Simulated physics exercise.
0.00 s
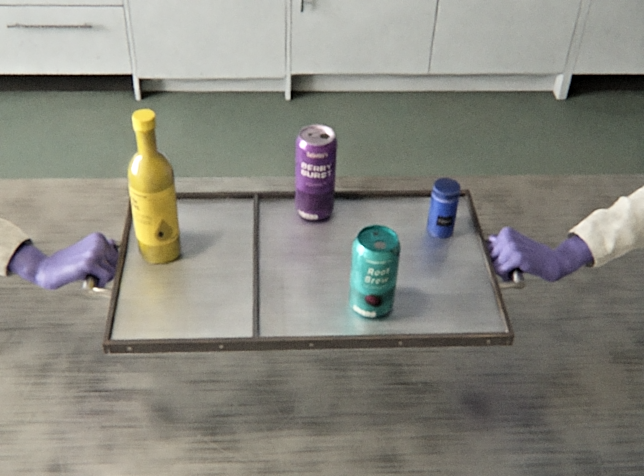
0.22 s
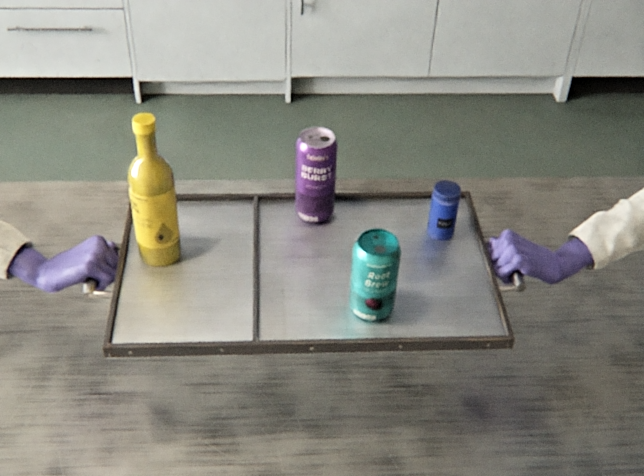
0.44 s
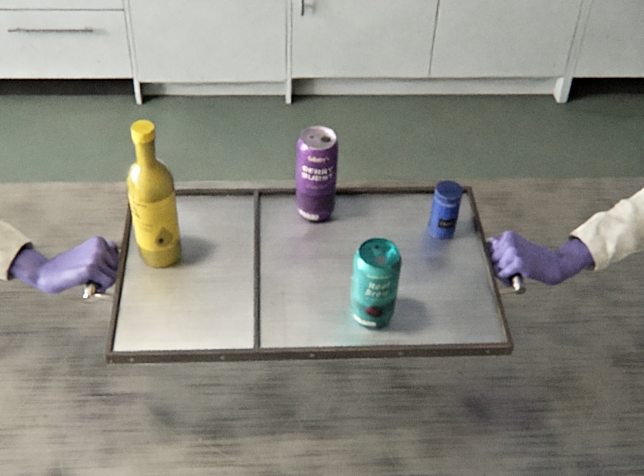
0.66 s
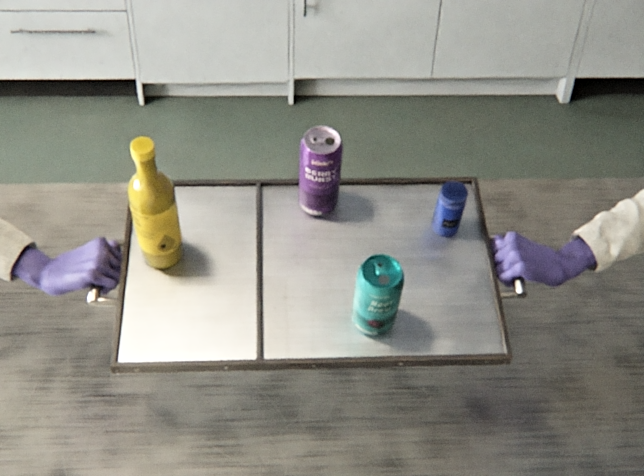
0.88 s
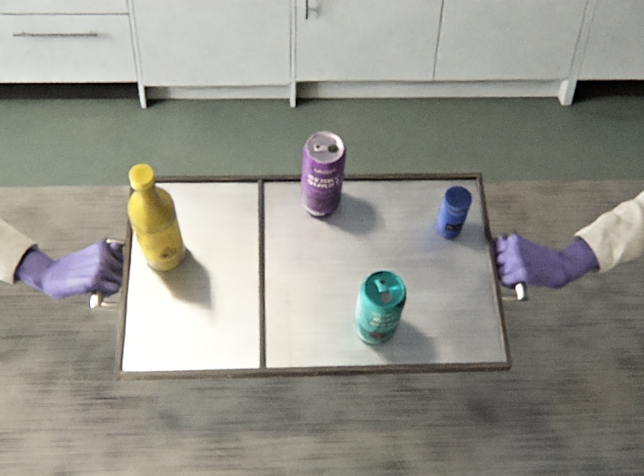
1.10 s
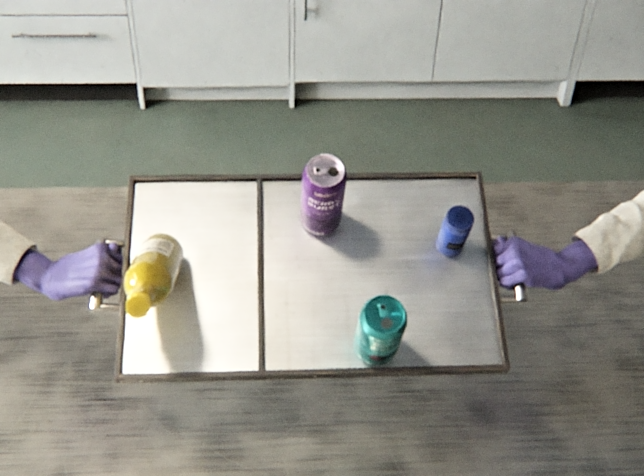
In a room with white cabinets and a green floor strip, seen from above and in front by a still camera, two purple-gloved hands hold a framed metal tray. A yellow bottle stands at left beyond a cross bar, with a purple can, turquoise can and small blue container to its right. The hands tilt the tray's near edge down, then the bottle topples toward the viewer while the others slide slightly nearer.
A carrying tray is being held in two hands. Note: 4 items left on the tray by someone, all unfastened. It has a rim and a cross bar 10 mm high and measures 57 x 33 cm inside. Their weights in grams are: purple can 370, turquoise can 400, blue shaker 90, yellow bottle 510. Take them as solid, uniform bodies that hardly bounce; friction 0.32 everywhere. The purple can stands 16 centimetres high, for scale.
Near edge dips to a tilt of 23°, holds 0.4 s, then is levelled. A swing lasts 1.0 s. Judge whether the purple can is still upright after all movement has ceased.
Oh, it overbalances.
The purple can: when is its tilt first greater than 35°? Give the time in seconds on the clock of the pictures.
Time: Roughly 1.7 s.
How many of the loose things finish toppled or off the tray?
Total count: 4.
After 1.40 s, tray at 23°, near edge down; yellow bottle now off the tray; purple can slid 16 cm near (326, 270); turquoise can tipped 33° from how it sat.
After 1.70 s, tray at 21°, near edge down; purple can, turquoise can and blue shaker now off the tray.
After 2.00 s, tray at 12°, near edge down.
At rest (3.0 s), off the tray and tipped over, purple can, turquoise can, blue shaker and yellow bottle.
